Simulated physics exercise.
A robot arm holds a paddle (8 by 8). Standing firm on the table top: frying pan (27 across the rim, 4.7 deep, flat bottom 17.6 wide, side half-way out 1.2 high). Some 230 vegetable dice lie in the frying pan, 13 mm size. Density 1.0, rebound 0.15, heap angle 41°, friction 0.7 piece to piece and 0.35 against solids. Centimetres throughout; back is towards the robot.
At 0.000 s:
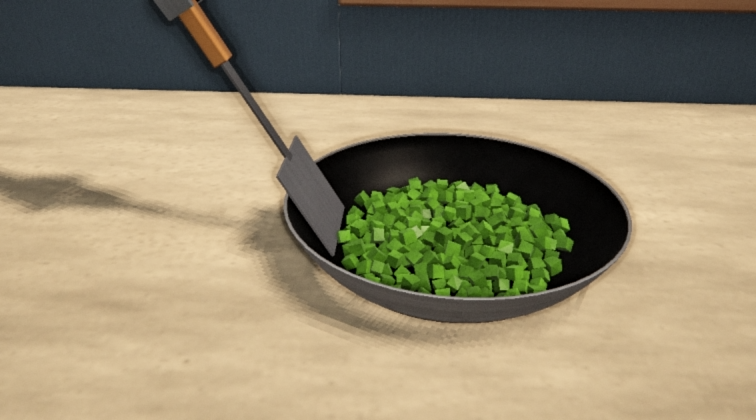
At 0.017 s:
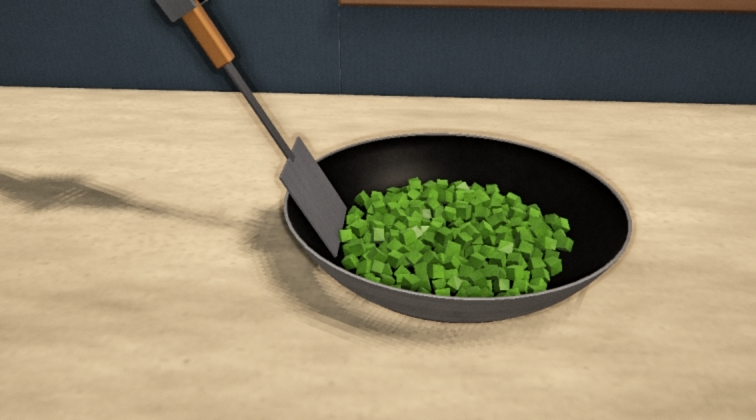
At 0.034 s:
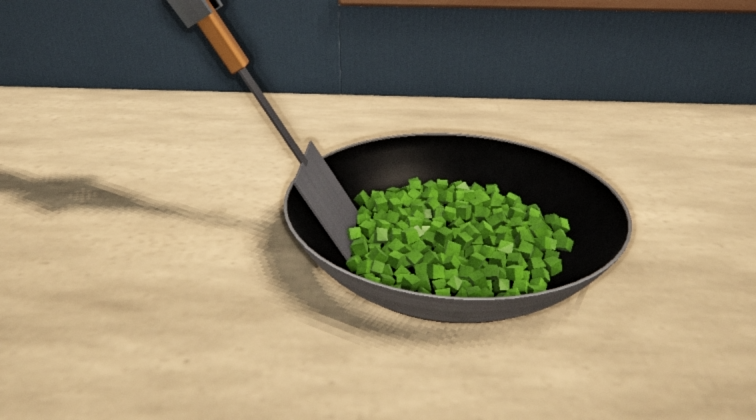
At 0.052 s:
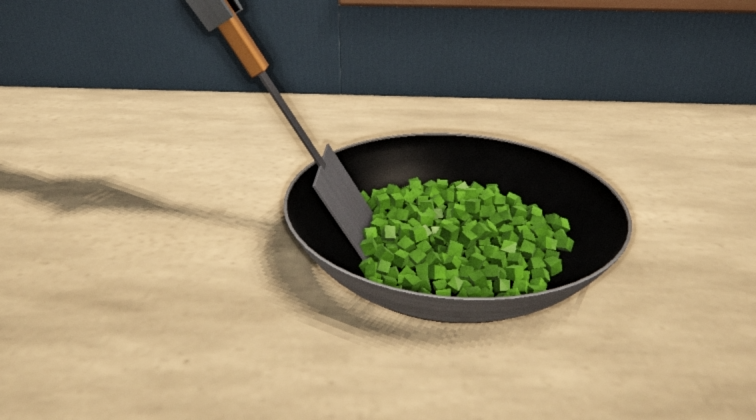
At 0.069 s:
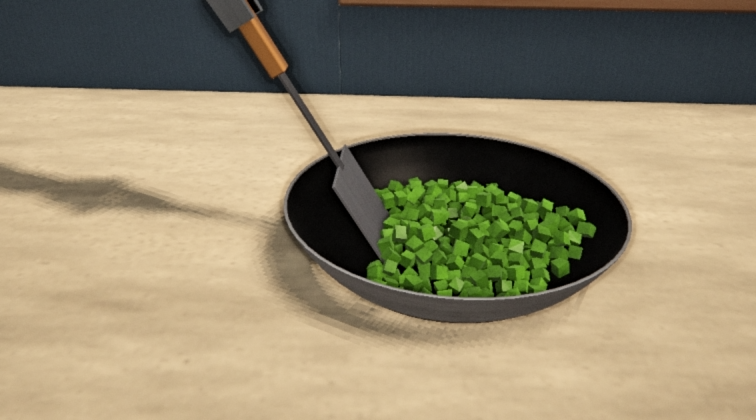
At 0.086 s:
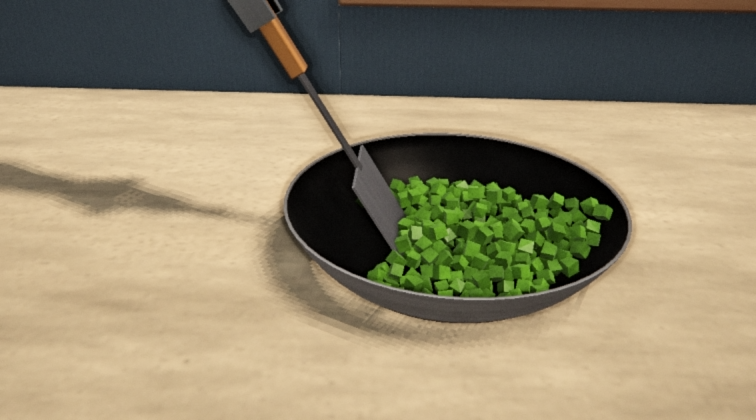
A paddle held by a robot arm starts at the left side of a black frying pan, beside a heap of green vegetable dice, and barely moves at first. It then slides steadily right, pressing into the heap and pushing the dice toward the pan's right side, leaving bare pan behind it.
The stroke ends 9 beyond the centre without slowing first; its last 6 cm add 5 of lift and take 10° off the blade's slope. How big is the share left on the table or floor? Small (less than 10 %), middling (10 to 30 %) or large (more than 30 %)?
A middling share, 10 to 30 %, ends on the table or floor.
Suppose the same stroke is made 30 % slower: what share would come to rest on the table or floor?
In that case some 15 per cent.
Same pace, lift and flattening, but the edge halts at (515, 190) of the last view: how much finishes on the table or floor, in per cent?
About 5 per cent.
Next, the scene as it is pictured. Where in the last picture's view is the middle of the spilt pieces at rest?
Around (683, 251).
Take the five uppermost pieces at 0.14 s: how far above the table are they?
Some 6 cm.
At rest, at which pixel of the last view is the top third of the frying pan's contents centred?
Around (560, 216).
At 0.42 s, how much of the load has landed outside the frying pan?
About 20 per cent.
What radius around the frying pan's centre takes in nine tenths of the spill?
Roughly 30 cm.
After 0.14 s, sloping 60°, highest piece 7 above the table; 229 in the frying pan, 1 on the blade or in flight.
After 0.19 s, sloping 57°, highest piece 8 above the table; 224 in the frying pan, 6 on the blade or in flight.
After 0.42 s, sloping 50°, highest piece 7 above the table; 183 in the frying pan, 43 on the table or floor, 4 on the blade or in flight.
After 1.47 s, sloping 50°, highest piece 6 above the table; 183 in the frying pan, 47 on the table or floor.
At rest, 183 in the frying pan, 47 on the table or floor. That is 20 % on the table or floor.
